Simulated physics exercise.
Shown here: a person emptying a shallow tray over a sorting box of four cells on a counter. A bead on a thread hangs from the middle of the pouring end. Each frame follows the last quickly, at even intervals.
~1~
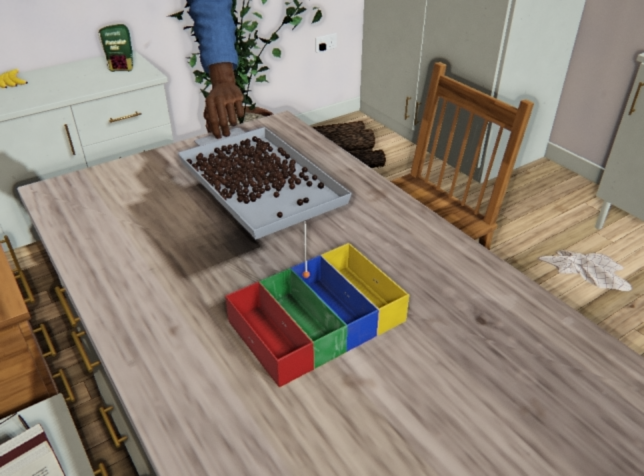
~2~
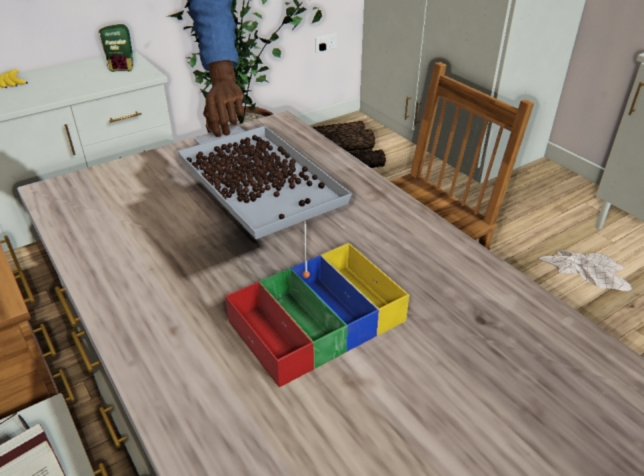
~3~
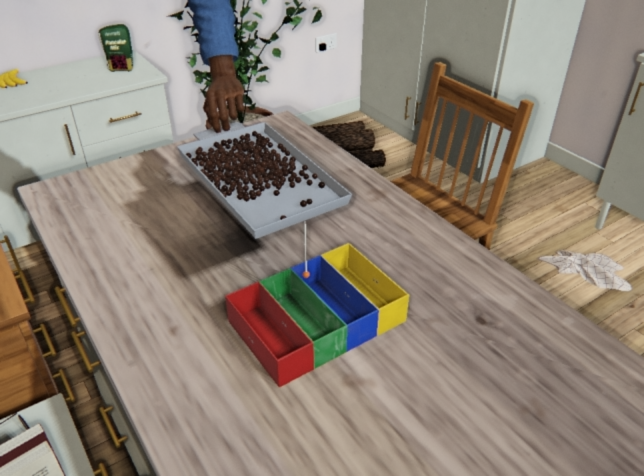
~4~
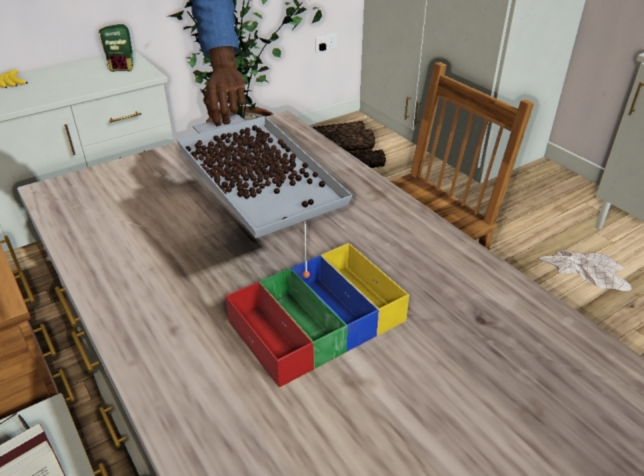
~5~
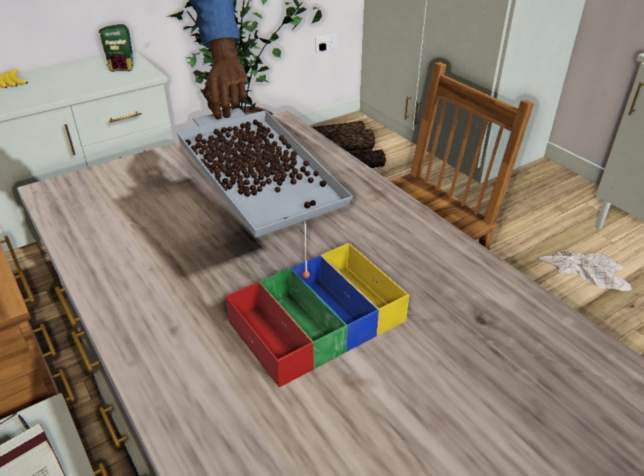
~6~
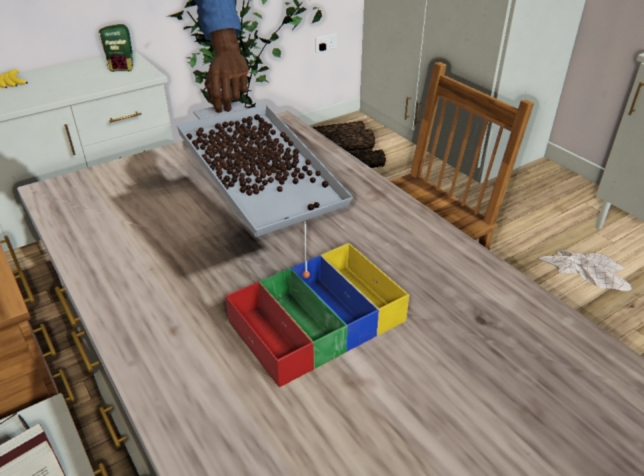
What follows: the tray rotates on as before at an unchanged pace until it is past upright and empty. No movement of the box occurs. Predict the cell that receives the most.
Most of it goes into the yellow cell.
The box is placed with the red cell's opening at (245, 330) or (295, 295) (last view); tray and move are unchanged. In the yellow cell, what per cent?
Around 40 and then 0 per cent.
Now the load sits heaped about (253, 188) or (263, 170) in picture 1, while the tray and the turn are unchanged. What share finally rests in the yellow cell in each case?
That would be 40 per cent, and then 50 per cent.
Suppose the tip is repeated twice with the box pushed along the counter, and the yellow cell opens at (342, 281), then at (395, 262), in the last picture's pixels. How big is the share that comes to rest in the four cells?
In order: 70 percent, then 90 percent.
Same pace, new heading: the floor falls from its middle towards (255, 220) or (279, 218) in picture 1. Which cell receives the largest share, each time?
Red, then the cell in red.
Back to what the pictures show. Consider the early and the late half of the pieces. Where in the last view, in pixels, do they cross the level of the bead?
Earlier half at (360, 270), later half at (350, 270).
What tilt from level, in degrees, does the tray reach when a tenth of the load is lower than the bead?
I'd put it at about 75 degrees.
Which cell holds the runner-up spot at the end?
It's blue that ends up second.
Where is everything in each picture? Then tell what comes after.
The first picture shows corners of the pouring end at (255, 228) and (348, 193), level; middle of the load at (252, 170), chocolate balls; bead on its thread at (306, 275); red cell at (296, 362); green cell at (330, 345); blue cell at (362, 328); yellow cell at (393, 313).
The second picture shows corners of the pouring end at (255, 228) and (348, 193), level; middle of the load at (252, 169).
The third picture shows corners of the pouring end at (256, 228) and (348, 194), tipped barely, lowest at the right corner; middle of the load at (246, 162).
The fourth picture shows corners of the pouring end at (256, 228) and (349, 195), tipped a little, lowest at the right corner; middle of the load at (247, 158).
The fifth picture shows corners of the pouring end at (257, 227) and (349, 196), tipped a little, lowest at the right corner; middle of the load at (247, 154).
The sixth picture shows corners of the pouring end at (257, 227) and (350, 197), tipped a little, lowest at the right corner; middle of the load at (254, 155), a stray few on the move; red cell at (296, 362); green cell at (330, 345); blue cell at (362, 328); yellow cell at (393, 313).
Soon, tray tipped steeply; nearly all on the tray; a stray few in the blue cell; a stray few in the green cell; a stray few in the yellow cell; a stray few falling or outside the box.
A while on, tray tipped right over; about a quarter on the tray; about a third in the yellow cell; about a quarter in the blue cell; a small part in the green cell; about a quarter falling or outside the box.
Towards the end, tray tipped past a quarter turn; about half in the yellow cell; about a quarter in the blue cell; a small part in the green cell; a small part falling or outside the box.
Finally, tray tipped past a quarter turn; about half in the yellow cell; about a quarter in the blue cell; a small part in the green cell; none in the red cell; a small part outside the box.
